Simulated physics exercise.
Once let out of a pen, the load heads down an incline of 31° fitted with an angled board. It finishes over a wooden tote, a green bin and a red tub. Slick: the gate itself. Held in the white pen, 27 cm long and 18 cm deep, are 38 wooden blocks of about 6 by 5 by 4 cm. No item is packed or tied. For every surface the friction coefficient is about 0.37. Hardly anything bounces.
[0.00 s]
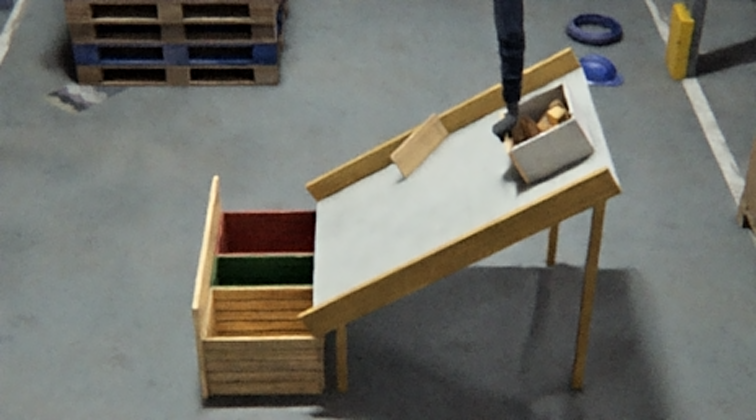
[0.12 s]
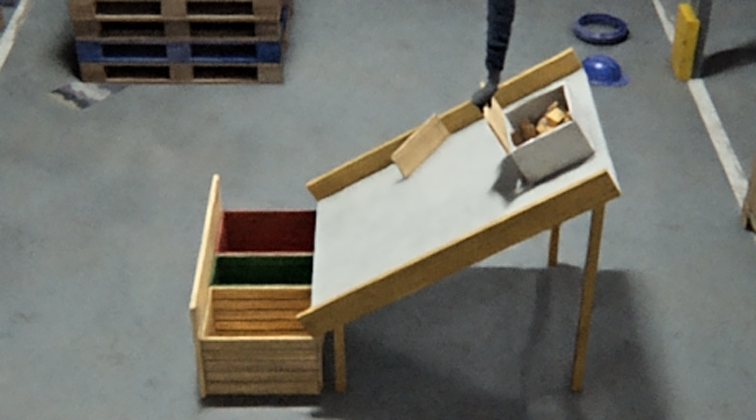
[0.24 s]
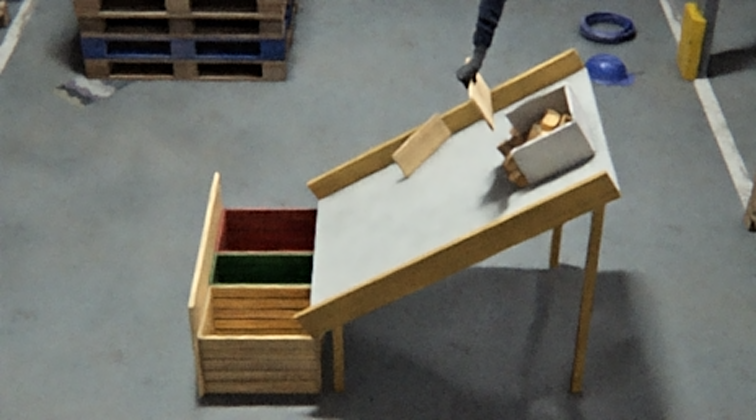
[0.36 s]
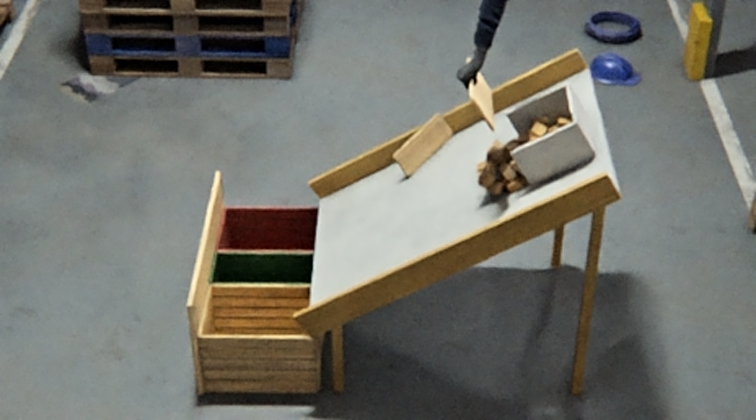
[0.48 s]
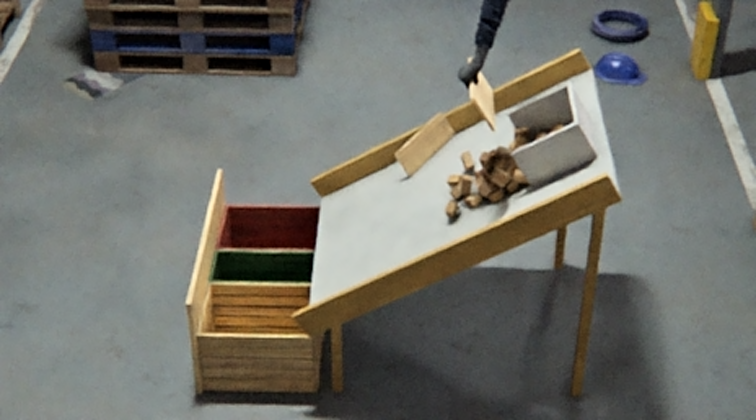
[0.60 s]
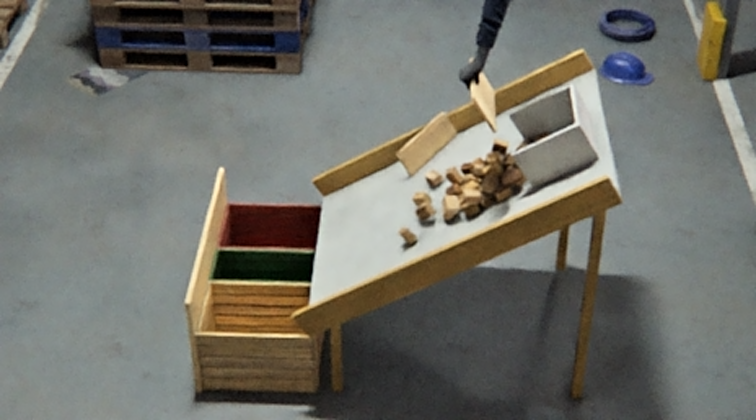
The clip opens on a sloping white board with a pen of wooden blocks near its top and red, green and plain wooden bins at its foot. A gloved hand pulls the pen's wooden gate up and away, then holds it while blocks pour out and spread down the slope to the left.
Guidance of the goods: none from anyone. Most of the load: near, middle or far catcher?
Middle.
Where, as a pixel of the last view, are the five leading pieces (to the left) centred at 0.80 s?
Roughly at (346, 245).
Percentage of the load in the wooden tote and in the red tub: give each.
First place roughly 30 per cent, second place roughly 5 per cent.
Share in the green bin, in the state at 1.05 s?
I'd say near 10 per cent at that moment.
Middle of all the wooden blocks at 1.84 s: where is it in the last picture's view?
About (234, 320).
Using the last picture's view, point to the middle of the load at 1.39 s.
Near (241, 307).
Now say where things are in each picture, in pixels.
In the first frame (we follow the rim corner now nearest the camera), white pen at (572, 119); wooden tote at (205, 339); nothing out yet.
White pen at (572, 121), in the second frame.
White pen at (573, 122); 7 out, in the third frame.
White pen at (574, 123); 14 out, the lowest block at (486, 168), in the fourth frame.
White pen at (575, 124); 24 out, the lowest block at (456, 182), in the fifth frame.
White pen at (576, 125); wooden tote at (199, 333); 31 out, the lowest block at (407, 235), in the sixth frame.
After 0.80 s, 38 on the slope.
After 1.05 s, 2 in the wooden tote, 3 in the green bin, 1 in the red tub, 25 on the slope and 7 in the air.
After 1.39 s, 9 in the wooden tote, 23 in the green bin, 1 in the red tub, 2 on the slope and 3 in the air.
Final count (at 1.84 s), 11 in the wooden tote, 26 in the green bin and 1 in the red tub.
